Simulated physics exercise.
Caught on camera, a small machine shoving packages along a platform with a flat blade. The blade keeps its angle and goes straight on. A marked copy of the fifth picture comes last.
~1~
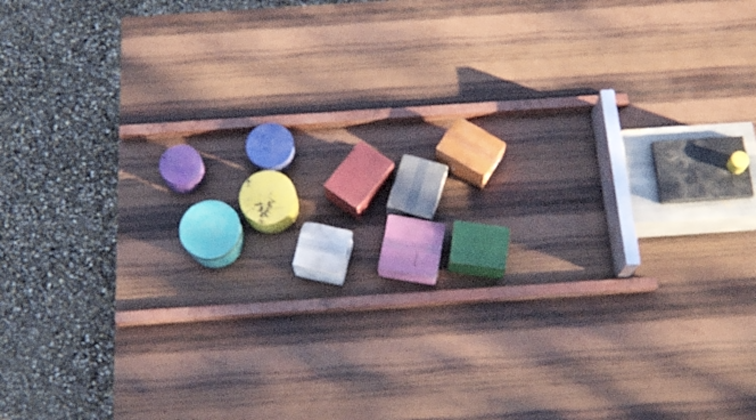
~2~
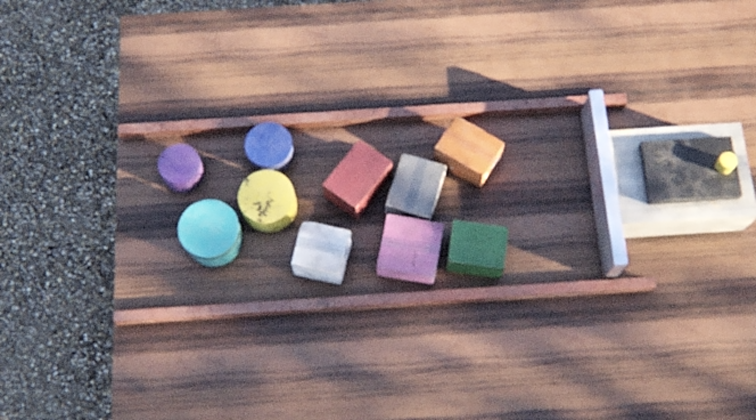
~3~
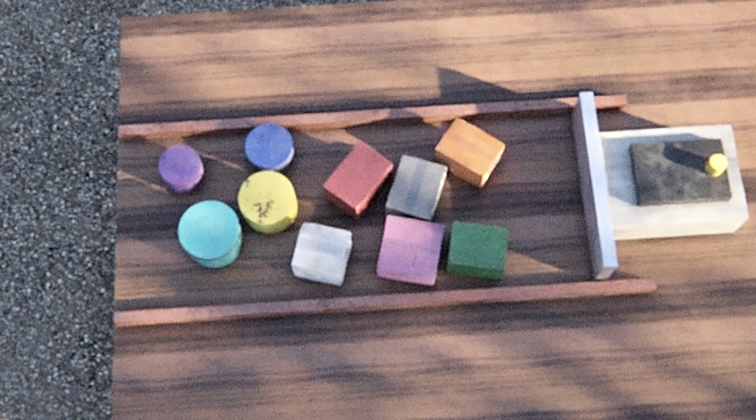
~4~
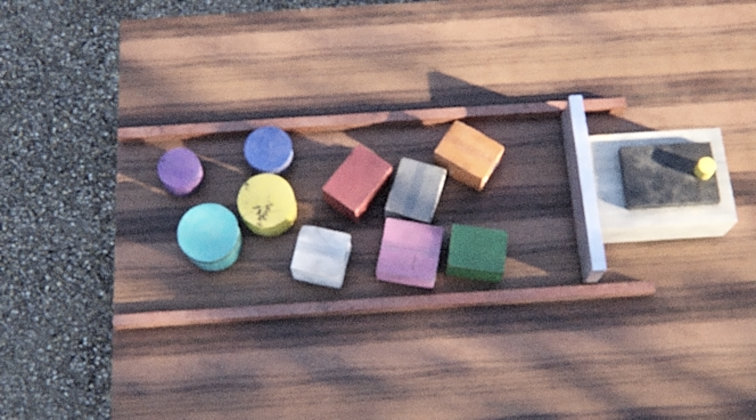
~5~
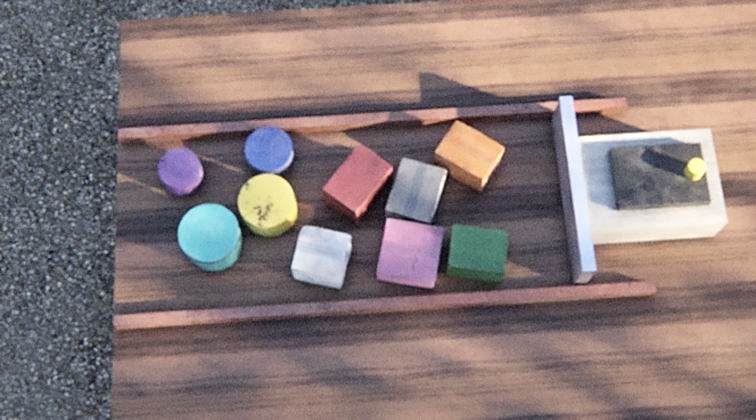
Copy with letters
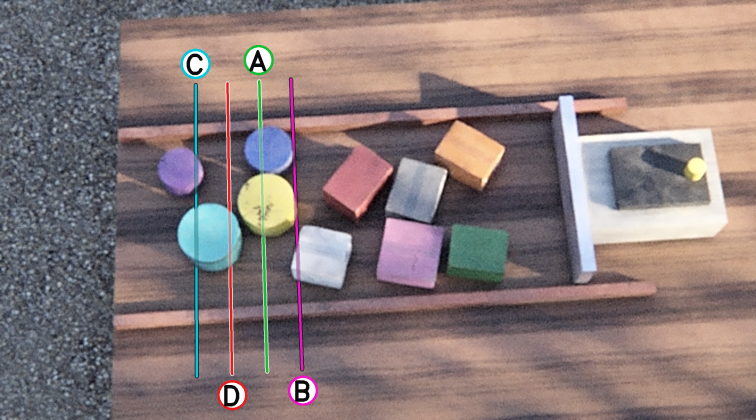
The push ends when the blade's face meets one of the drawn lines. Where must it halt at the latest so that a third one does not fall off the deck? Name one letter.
Stop at A.
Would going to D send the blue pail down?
By then, no.
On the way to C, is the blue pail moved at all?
Yes.
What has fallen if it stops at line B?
The turquoise pail.
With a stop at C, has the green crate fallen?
No.
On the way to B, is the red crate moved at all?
Yes.
On the marked copy, A at (263, 219); B at (296, 217); C at (196, 223); D at (230, 221).
With A. Early on, robot (541, 183); pink box (378, 265); green crate (434, 260).
Further on, robot (427, 190); turquoise pail (161, 237); white box (211, 268).
At the end, robot (338, 196); turquoise pail over the edge; white box (123, 277); one fallen.
As for the rest, B is within the limit but short; C drops six; D drops four.
